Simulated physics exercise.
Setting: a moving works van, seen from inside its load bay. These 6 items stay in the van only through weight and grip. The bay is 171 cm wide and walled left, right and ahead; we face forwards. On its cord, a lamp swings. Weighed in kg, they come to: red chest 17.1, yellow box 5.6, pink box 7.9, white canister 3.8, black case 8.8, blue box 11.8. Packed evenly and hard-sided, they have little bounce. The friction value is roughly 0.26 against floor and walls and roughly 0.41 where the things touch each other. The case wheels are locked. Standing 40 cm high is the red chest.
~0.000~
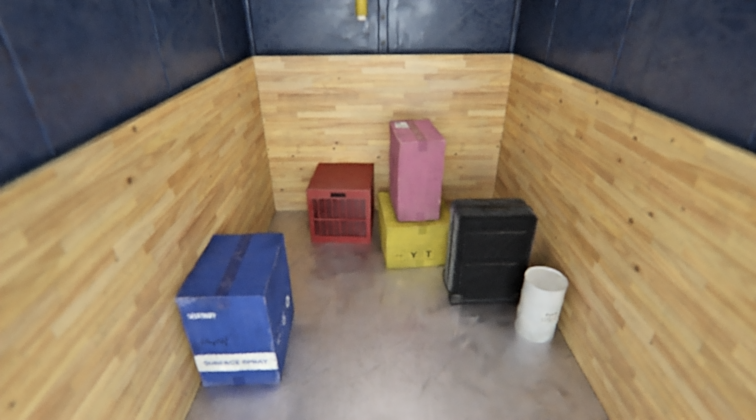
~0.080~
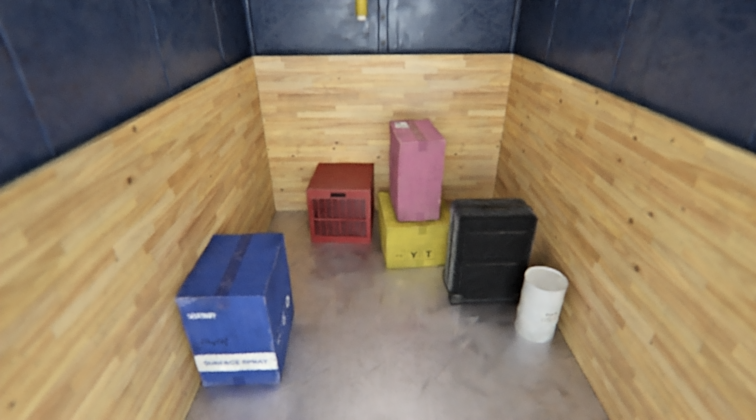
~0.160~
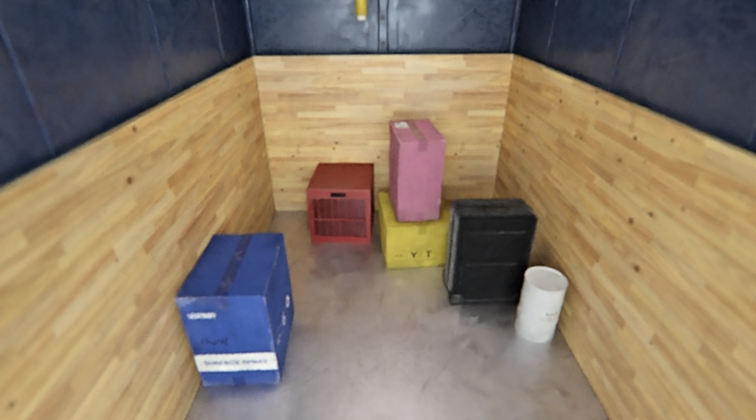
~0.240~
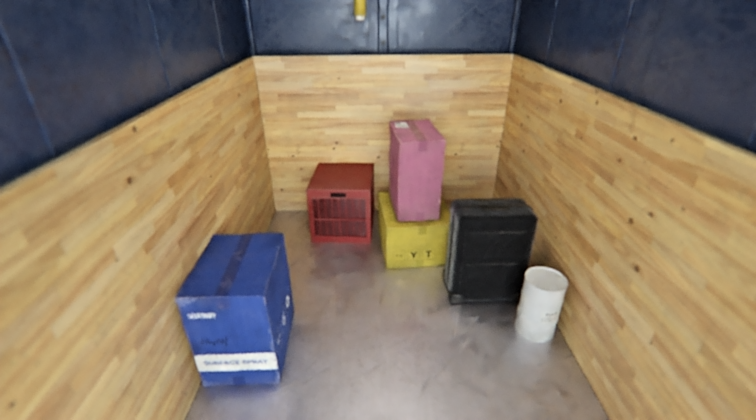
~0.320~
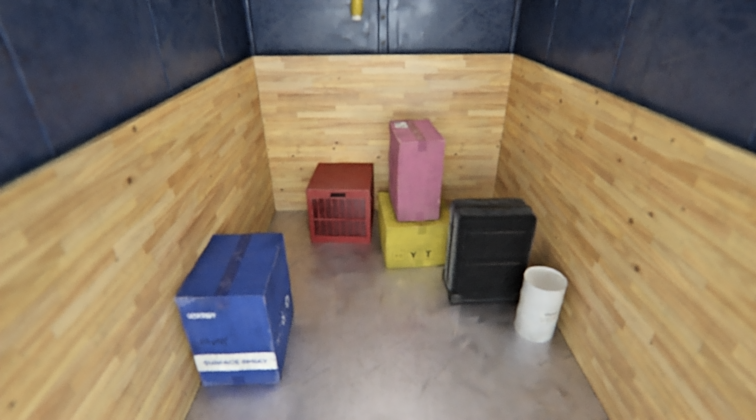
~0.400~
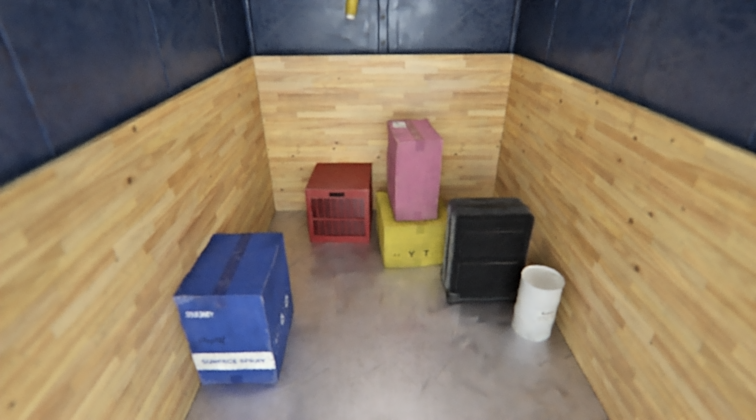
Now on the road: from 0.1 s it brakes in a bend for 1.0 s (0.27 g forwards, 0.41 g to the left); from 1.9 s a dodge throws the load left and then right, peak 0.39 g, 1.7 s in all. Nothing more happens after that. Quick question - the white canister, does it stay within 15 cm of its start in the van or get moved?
It shifts out of bounds.
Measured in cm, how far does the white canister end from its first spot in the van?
Roughly 90 cm.
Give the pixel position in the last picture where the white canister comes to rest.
It winds up close to (380, 253).
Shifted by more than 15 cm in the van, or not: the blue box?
As for the blue box, it stays where it was.
By 0.80 s, load feels 0.27 g forwards, 0.41 g left; white canister 30 cm from its spot near (481, 284); black case 30 cm from its spot; pink box 30 cm from its spot.
By 1.00 s, load feels 0.11 g forwards, 0.16 g left; white canister 56 cm from its spot near (435, 268); black case 57 cm from its spot; pink box 52 cm from its spot.
When it is over (4.1 s), not toppled but over 15 cm from the start, red chest, yellow box, pink box, white canister and black case; the last one within 15 cm of the start. In the last view, white canister near (380, 253).
